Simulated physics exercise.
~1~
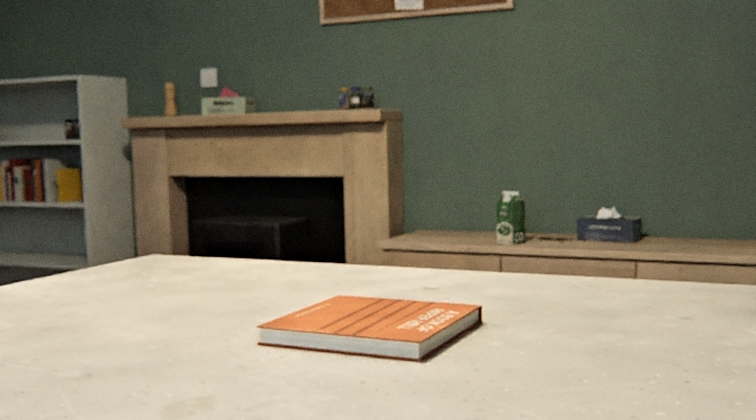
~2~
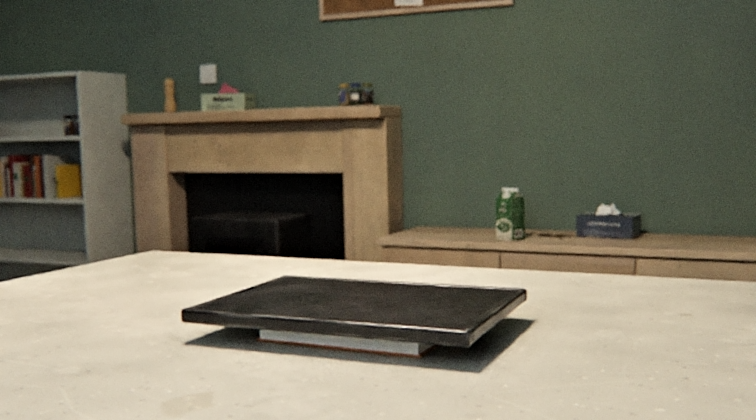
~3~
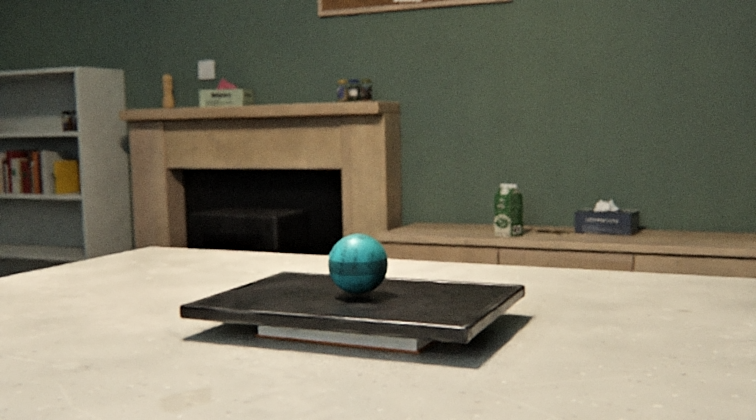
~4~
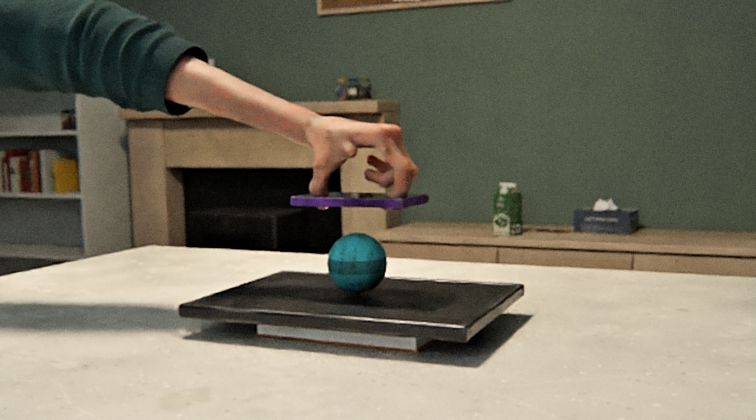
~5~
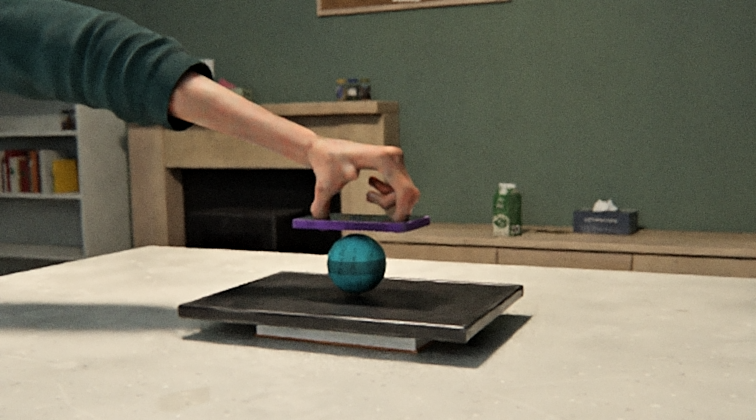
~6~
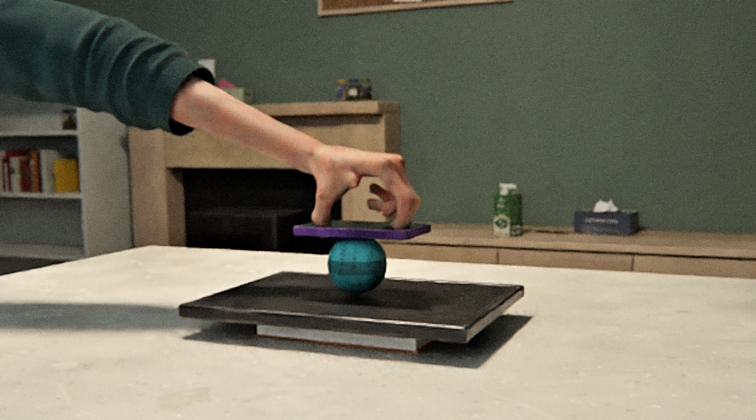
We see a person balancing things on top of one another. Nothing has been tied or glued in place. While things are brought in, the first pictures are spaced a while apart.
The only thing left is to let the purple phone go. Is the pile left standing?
No, it falls.
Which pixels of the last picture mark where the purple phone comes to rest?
It ends near (407, 251).
Then, 0.30 s after the last picture, purple phone tipped 29° from how it was near (373, 233).
Then, 0.40 s after the last picture, purple phone tipped 35° from how it was near (389, 239); turquoise ball rolled a little.
Then, 0.50 s after the last picture, purple phone tipped 44° from how it was near (406, 251); turquoise ball rolled a little.
At rest, tipped over in the pile, purple phone; the other 3 in place. Seen from the same camera at the end, purple phone near (407, 251). The pile loses its balance.
